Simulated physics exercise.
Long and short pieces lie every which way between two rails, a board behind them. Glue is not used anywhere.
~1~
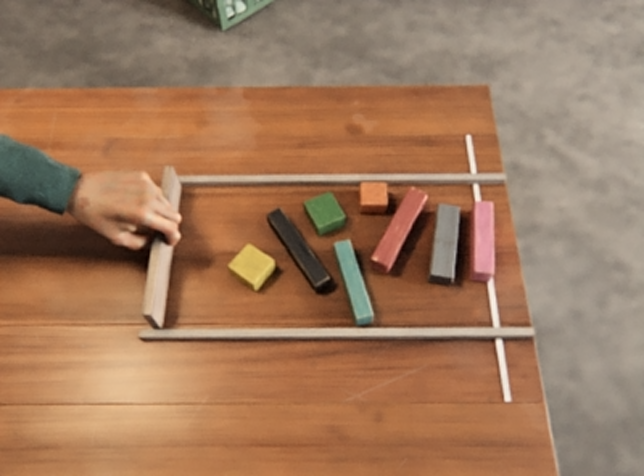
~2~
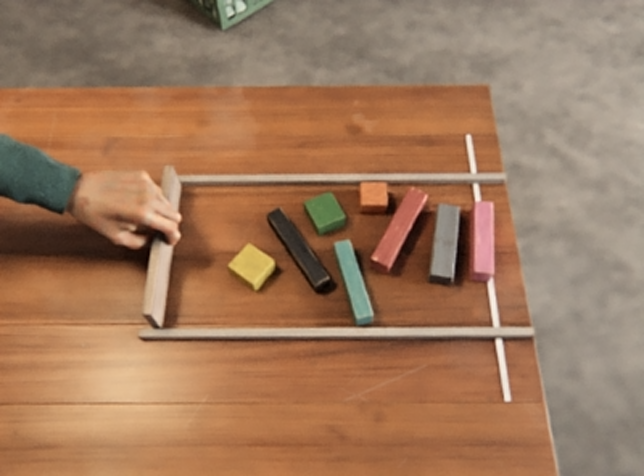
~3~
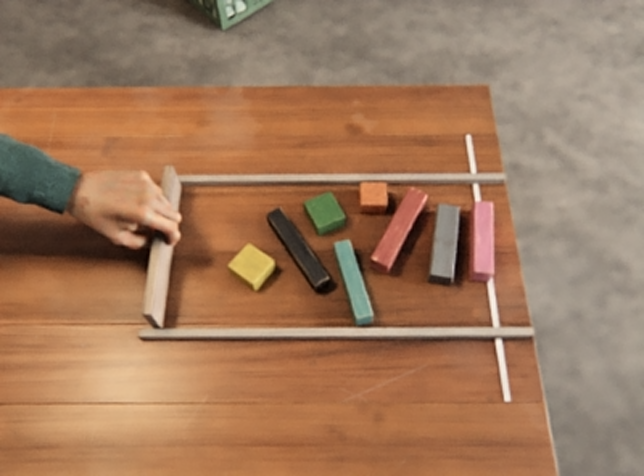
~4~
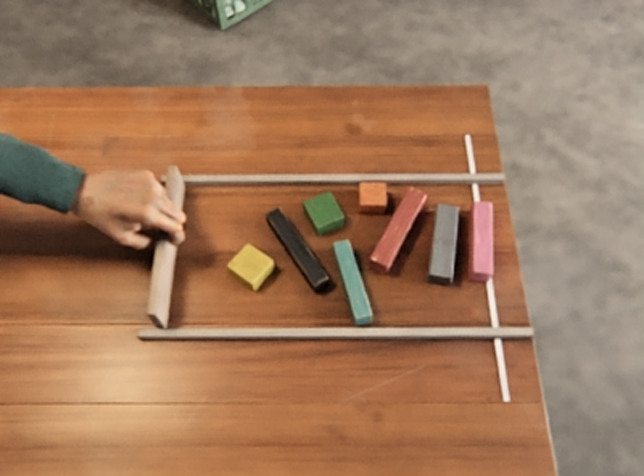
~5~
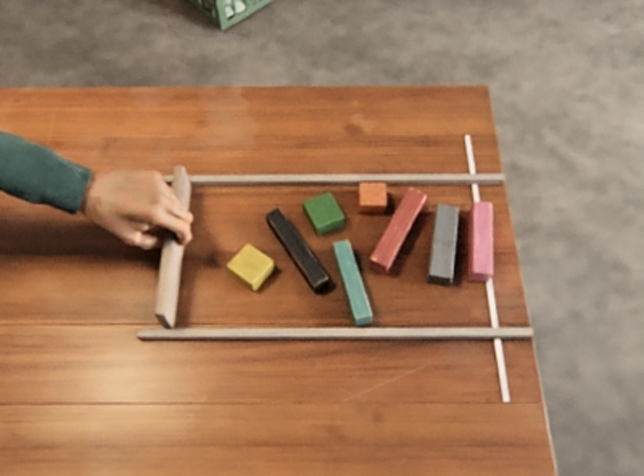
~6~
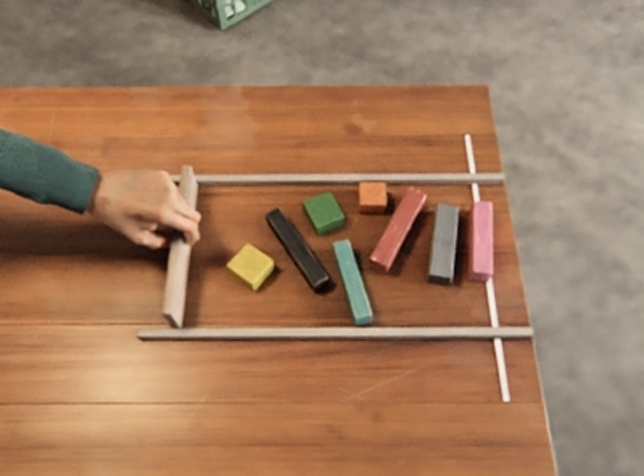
On a wooden tabletop, colored blocks and bars lie at various angles between two rails, with a thin white strip crossing near the right end. A hand holds a board upright at the left, still at first, then slides it slightly rightward, while the pieces stay where they are.
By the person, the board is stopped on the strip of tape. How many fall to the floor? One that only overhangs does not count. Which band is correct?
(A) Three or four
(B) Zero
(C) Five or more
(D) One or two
Answer: C.
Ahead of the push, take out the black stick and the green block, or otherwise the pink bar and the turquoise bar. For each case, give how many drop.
The first count is 4 and the second is 3.
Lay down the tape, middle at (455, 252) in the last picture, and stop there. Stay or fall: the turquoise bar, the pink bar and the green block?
This time the turquoise bar drops; after it, the pink bar drops; finally, the green block does not drop.
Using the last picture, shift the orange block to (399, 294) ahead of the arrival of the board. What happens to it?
From that start it falls away.
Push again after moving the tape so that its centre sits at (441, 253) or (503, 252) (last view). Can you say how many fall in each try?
On the floor, 3 then 8.
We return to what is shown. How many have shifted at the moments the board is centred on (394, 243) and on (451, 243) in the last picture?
Counting first: 8, next 8.
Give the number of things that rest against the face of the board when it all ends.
Total: 2.
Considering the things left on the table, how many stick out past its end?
Counting them gives 3.
A little later, none off yet; pink bar at rest near (480, 241); grey stick at rest near (443, 244); red bar at rest near (398, 230).
Next, none off yet; pink bar moving near (484, 241); grey stick shifted a little near (463, 243); red bar shifted a little near (442, 223).
Later still, two off so far; pink bar dropping near (507, 338); grey stick on its side near (535, 265); red bar shifted about its own width near (520, 221).
When it is over, the number that fall off is five or more; down, turquoise bar, orange block, red bar, grey stick and pink bar.
